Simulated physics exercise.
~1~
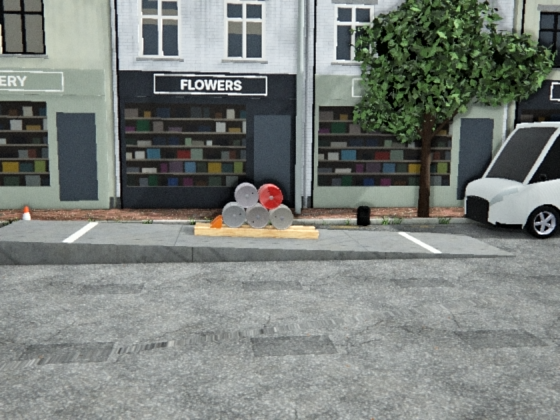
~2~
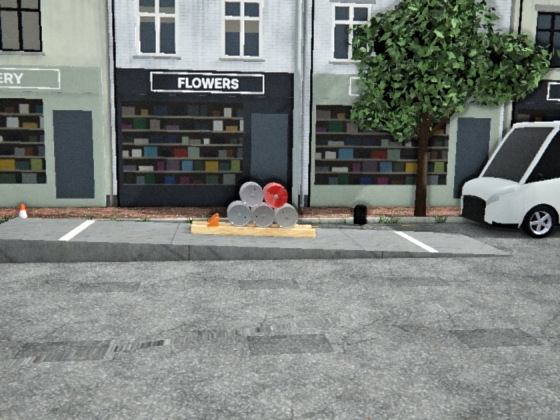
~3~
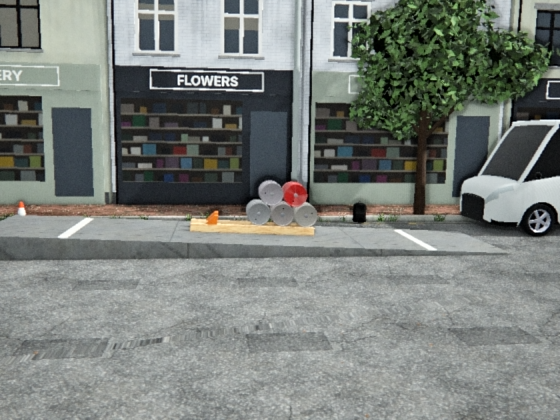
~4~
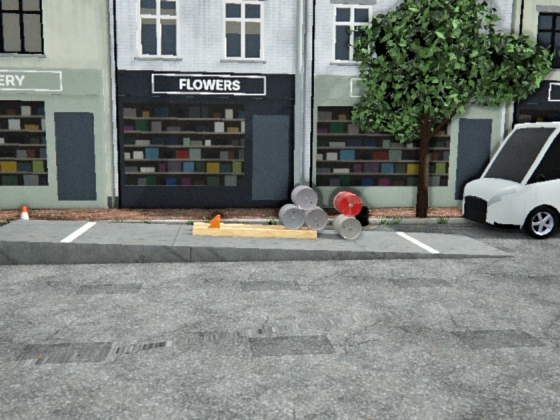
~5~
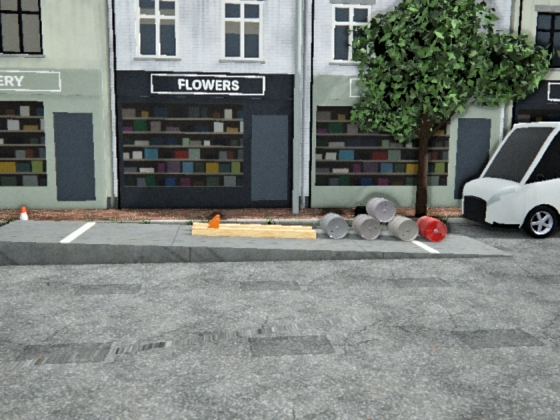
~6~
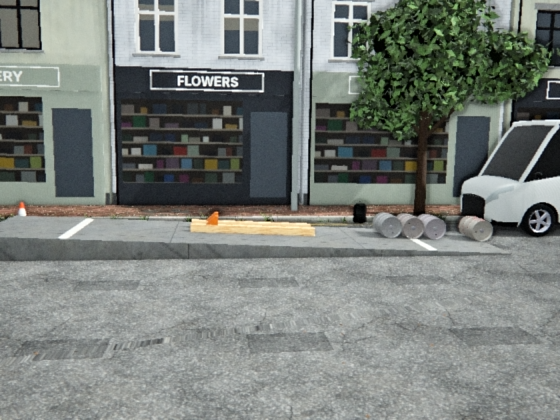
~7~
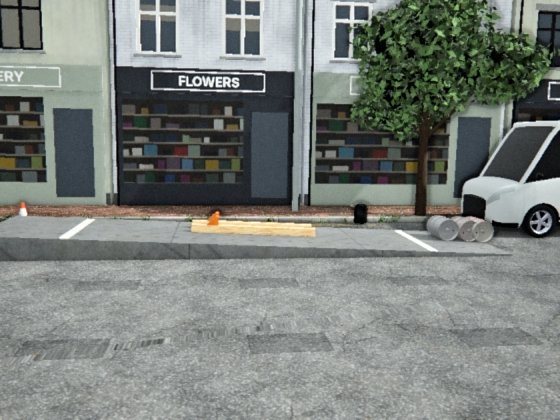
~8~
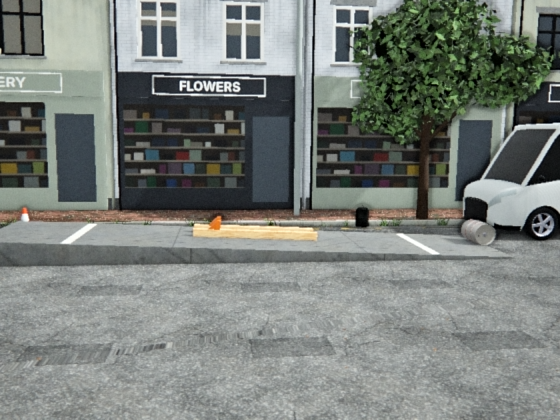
Outside a flower shop, five stacked kegs, one red, collapsing and rolling right off timber bearers, past a white line toward a parked van.
